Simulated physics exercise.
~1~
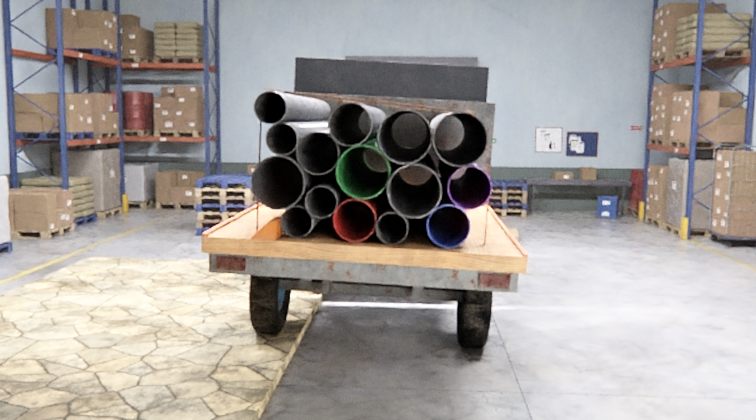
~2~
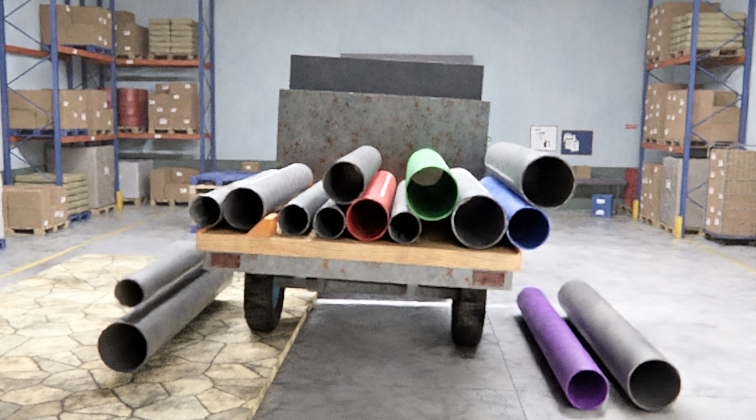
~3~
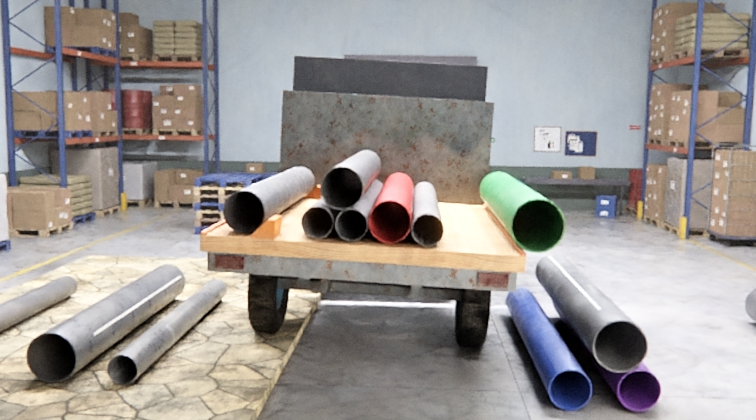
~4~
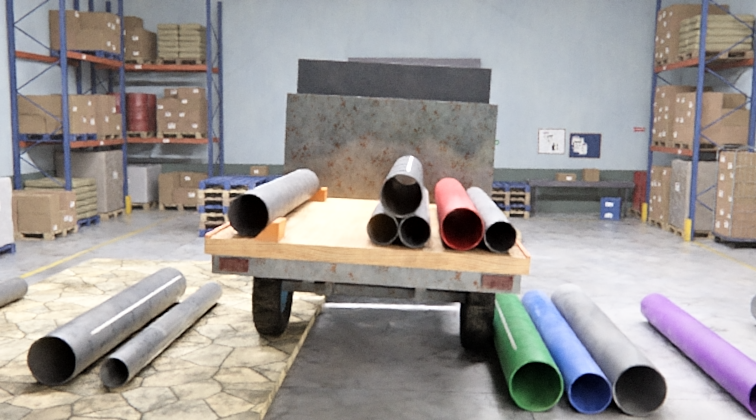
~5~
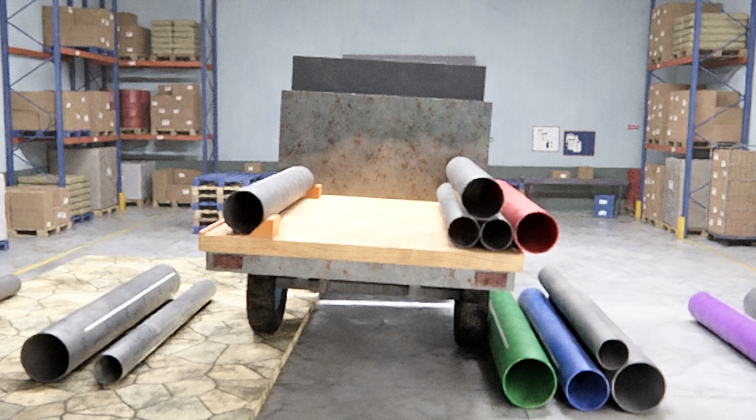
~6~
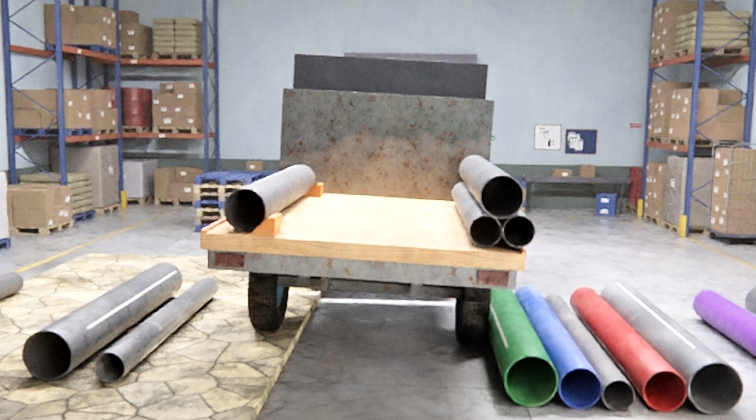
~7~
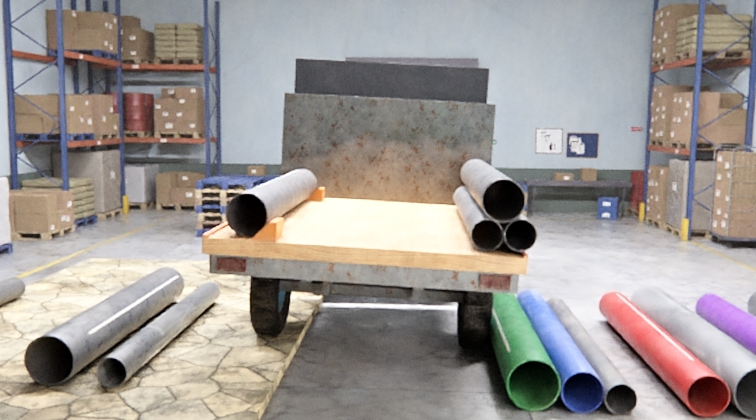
The video shows a stack of grey and coloured pipes collapsing on a flatbed in a warehouse, spilling off both sides. Purple, blue, green and finally red drop to the right, leaving four grey pipes on the deck, one at left and three stacked at right.
